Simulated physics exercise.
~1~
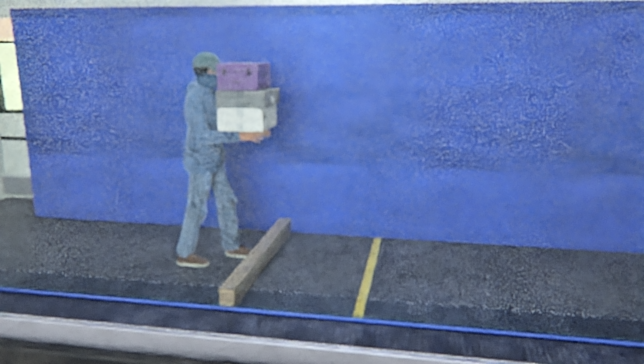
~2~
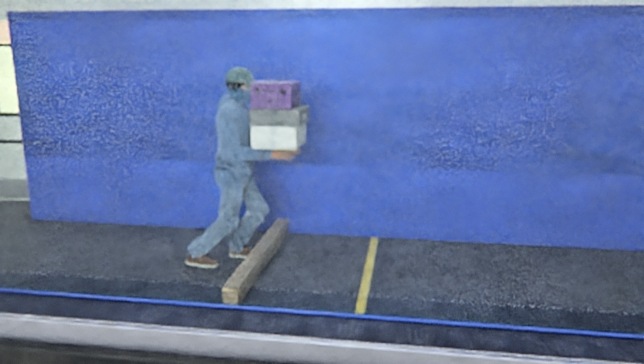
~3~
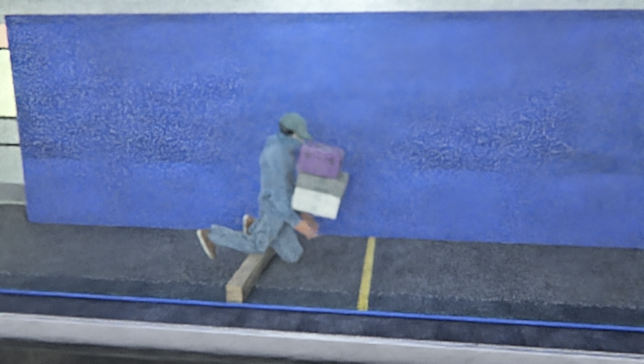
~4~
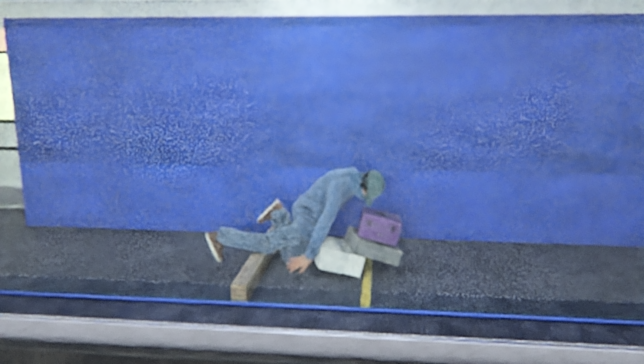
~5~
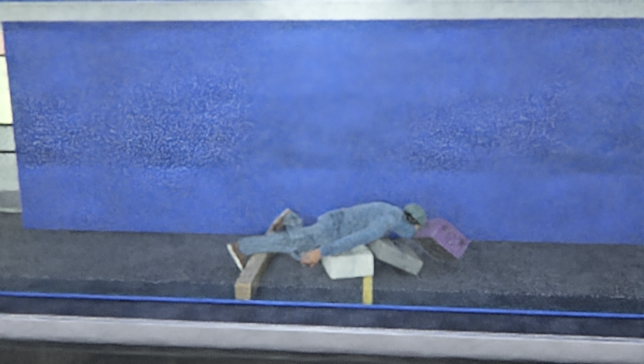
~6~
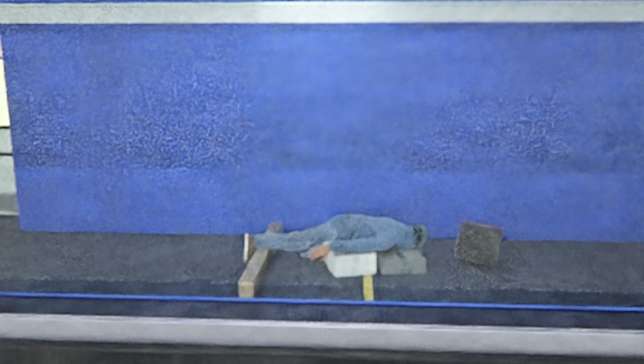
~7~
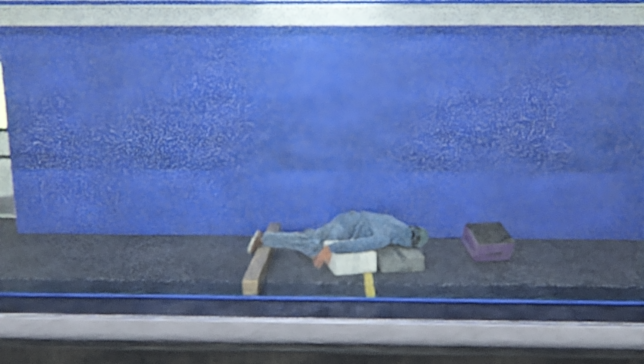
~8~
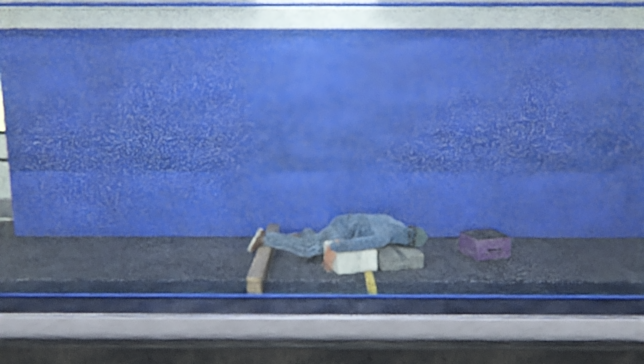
Courier carrying stacked boxes tripping over a floor rail and sprawling across two, the white one short of the yellow line, the purple beyond.
